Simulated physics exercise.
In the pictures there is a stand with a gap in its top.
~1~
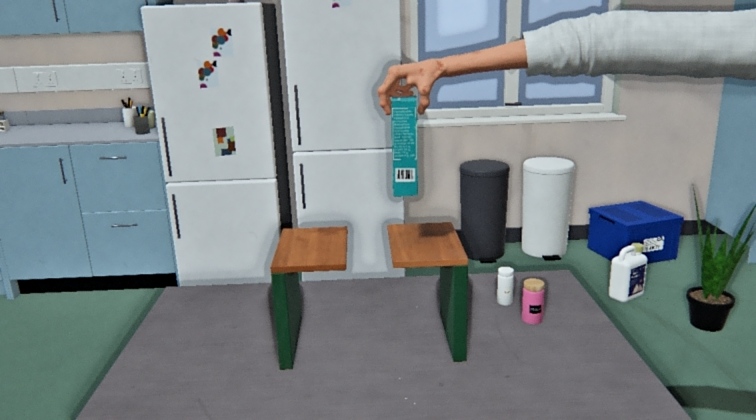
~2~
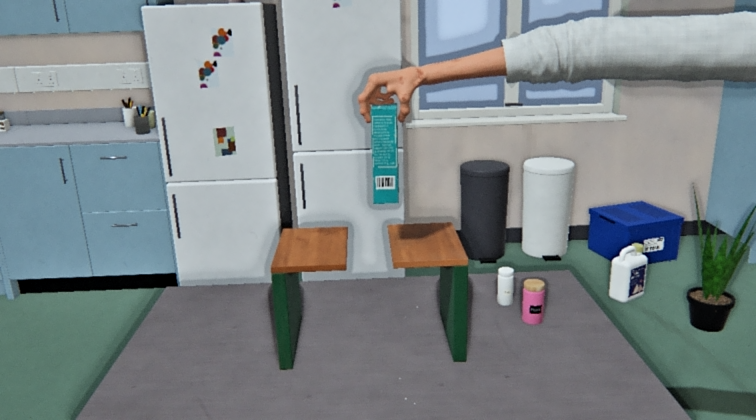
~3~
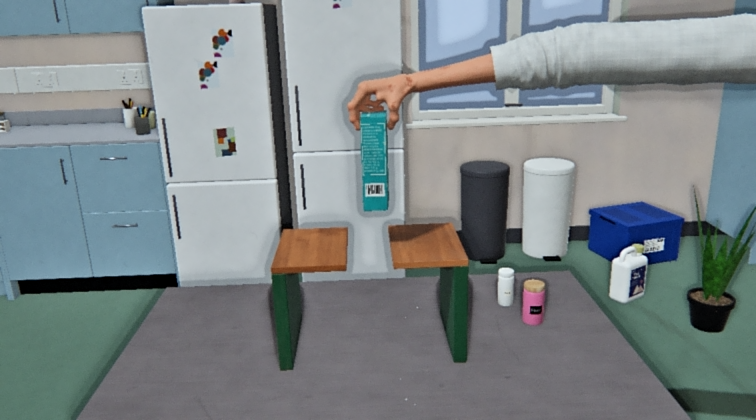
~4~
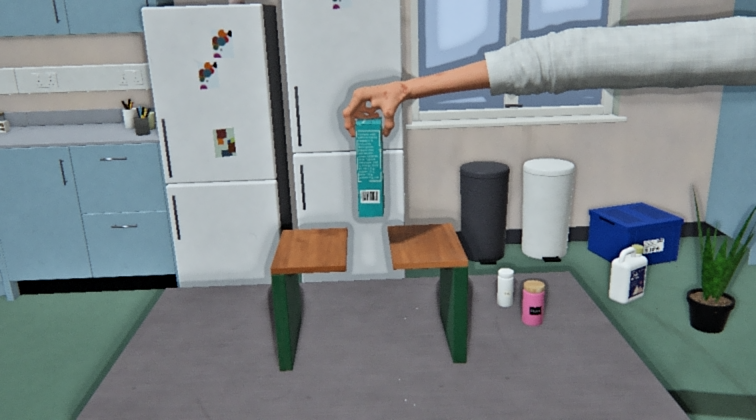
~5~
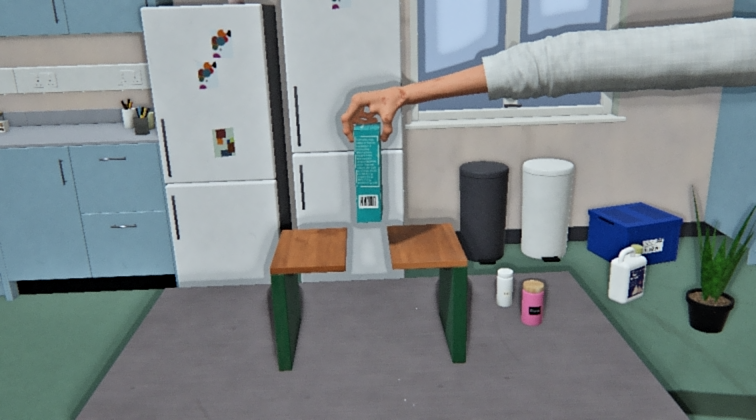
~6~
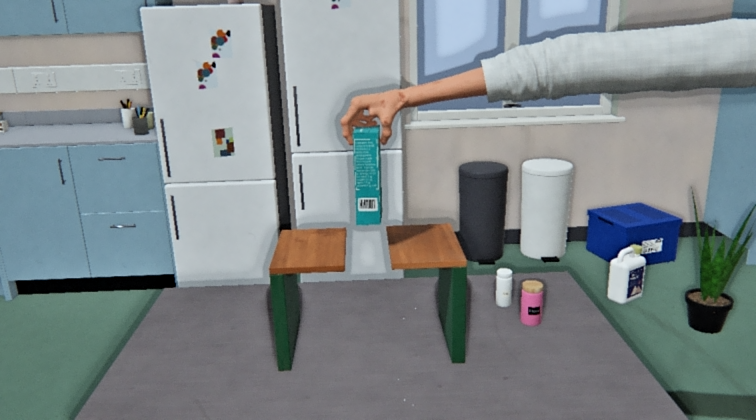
A turquoise packet, gripped at its top by a hand reaching in from the right, moves left and slightly downward above a wooden-topped stand with green legs. It slows, then is held upright just over the gap in the stand's top, while the pink shaker and white bottle stay on the grey surface.
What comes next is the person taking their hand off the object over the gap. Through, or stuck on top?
My guess is it makes it down.
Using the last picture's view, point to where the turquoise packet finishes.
In the last picture, near pixel (373, 301).
Then, 0.30 s past the last view, turquoise packet displaced well along near (371, 257).
Then, 0.40 s past the last view, turquoise packet displaced well along near (372, 296).
Finally, moved from the start, turquoise packet; the other 2 still in place. Final places as the last picture's camera would see them, turquoise packet near (373, 302). The packet drops through.
